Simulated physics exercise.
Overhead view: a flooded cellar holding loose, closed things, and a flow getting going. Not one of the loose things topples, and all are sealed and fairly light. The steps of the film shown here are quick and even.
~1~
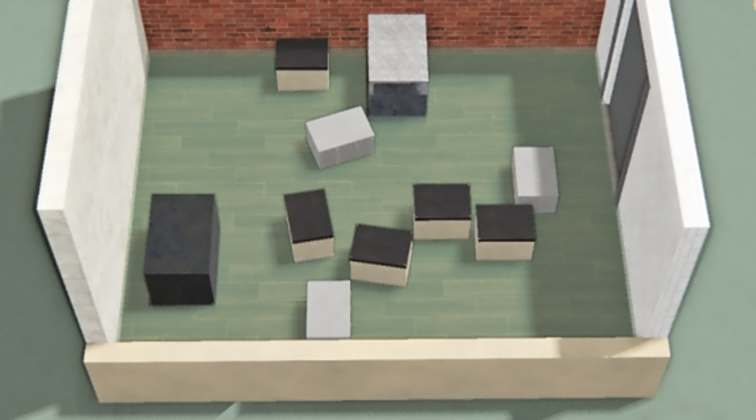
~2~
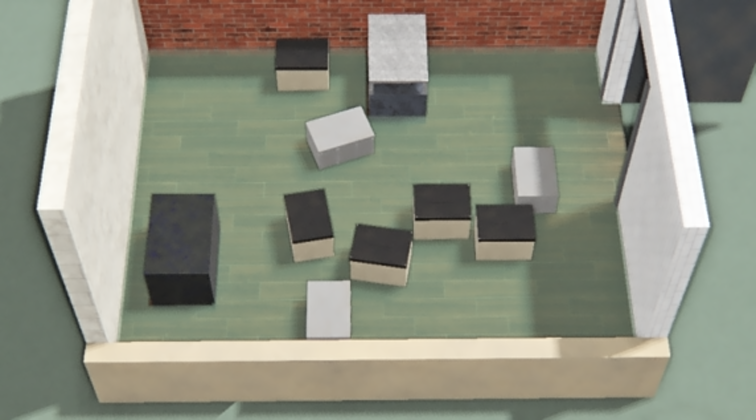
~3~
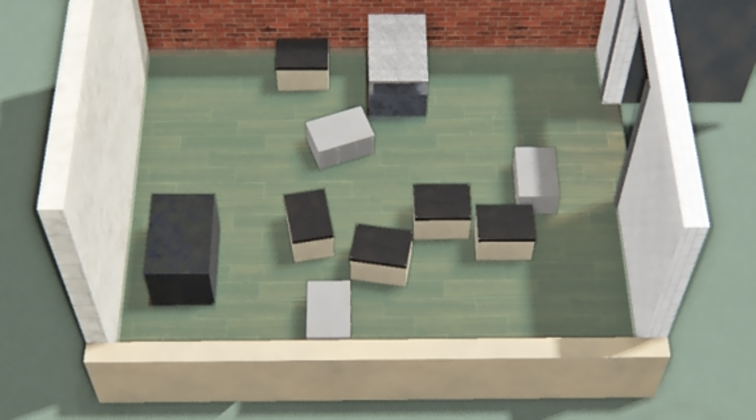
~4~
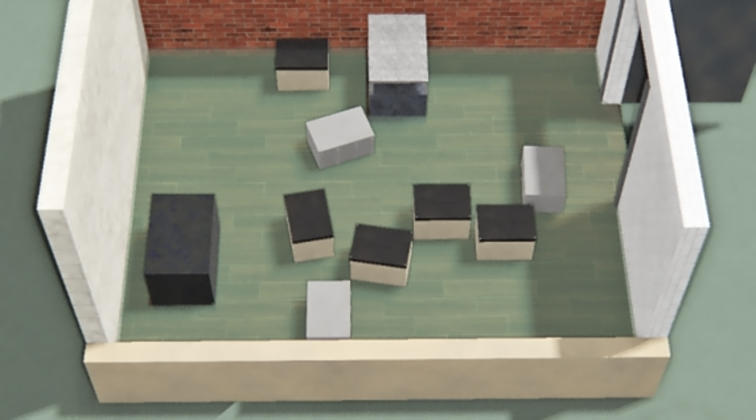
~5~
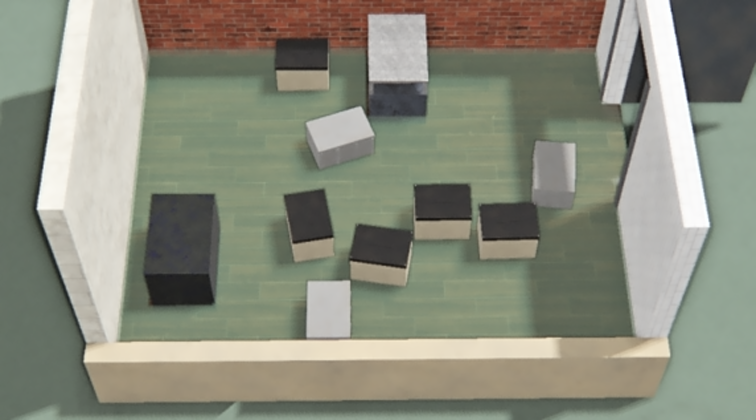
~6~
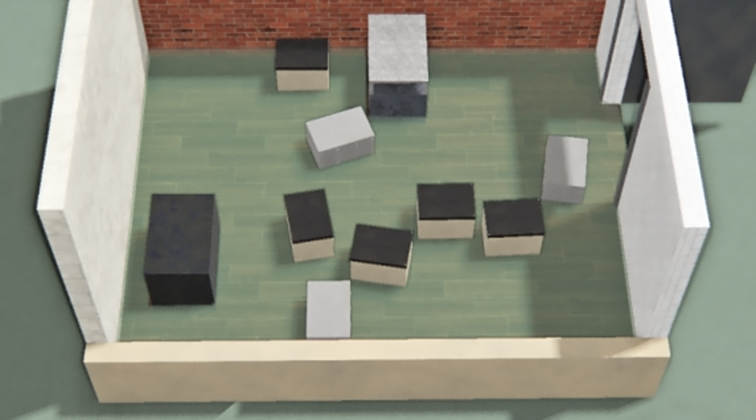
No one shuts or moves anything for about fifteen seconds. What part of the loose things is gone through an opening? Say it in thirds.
Lands mid-band.
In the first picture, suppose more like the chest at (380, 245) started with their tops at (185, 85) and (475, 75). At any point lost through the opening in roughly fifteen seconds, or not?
Taking them in turn: Held back, then flushed away.
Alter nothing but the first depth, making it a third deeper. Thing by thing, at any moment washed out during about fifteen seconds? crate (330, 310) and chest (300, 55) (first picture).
As listed: Stays, left behind.
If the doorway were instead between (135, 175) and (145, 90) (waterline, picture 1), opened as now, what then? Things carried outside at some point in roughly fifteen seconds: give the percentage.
It comes to about 40 per cent of the things.
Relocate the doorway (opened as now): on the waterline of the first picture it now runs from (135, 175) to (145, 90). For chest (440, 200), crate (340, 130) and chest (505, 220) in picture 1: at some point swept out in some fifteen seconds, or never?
Retained, lost and retained.
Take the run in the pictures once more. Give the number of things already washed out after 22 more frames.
The total is 3.
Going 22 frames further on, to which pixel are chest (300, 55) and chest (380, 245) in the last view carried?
The first should be around (336, 80) and the second around (519, 194).
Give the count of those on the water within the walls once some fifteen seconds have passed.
My count is 3.
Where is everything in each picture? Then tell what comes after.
In the first picture, a crate at (536, 171) floats; a chest at (506, 222) floats; 0 of 8 have shifted.
In the second picture, a crate at (536, 171), afloat; a chest at (506, 222), afloat; 0 of 8 have shifted.
In the third picture, a crate at (537, 172), afloat; a chest at (506, 222), afloat; 0 of 8 have shifted.
In the fourth picture, a crate at (545, 171) floats, close to its start; a chest at (506, 222), afloat; 1 of 8 have shifted.
In the fifth picture, a crate at (555, 166) floats, close to its start; a chest at (509, 220), afloat, close to its start; 1 of 8 have shifted.
In the sixth picture, a crate at (566, 161) floats, a stride from its start; a chest at (514, 217), afloat, close to its start; 2 of 8 have shifted.
A moment on, 0 of 8 are out; 8 afloat.
Next, 2 of 8 are out; 6 afloat.
Later, 3 of 8 are out; 5 afloat.
In the end, 5 of 8 are out; 3 afloat.
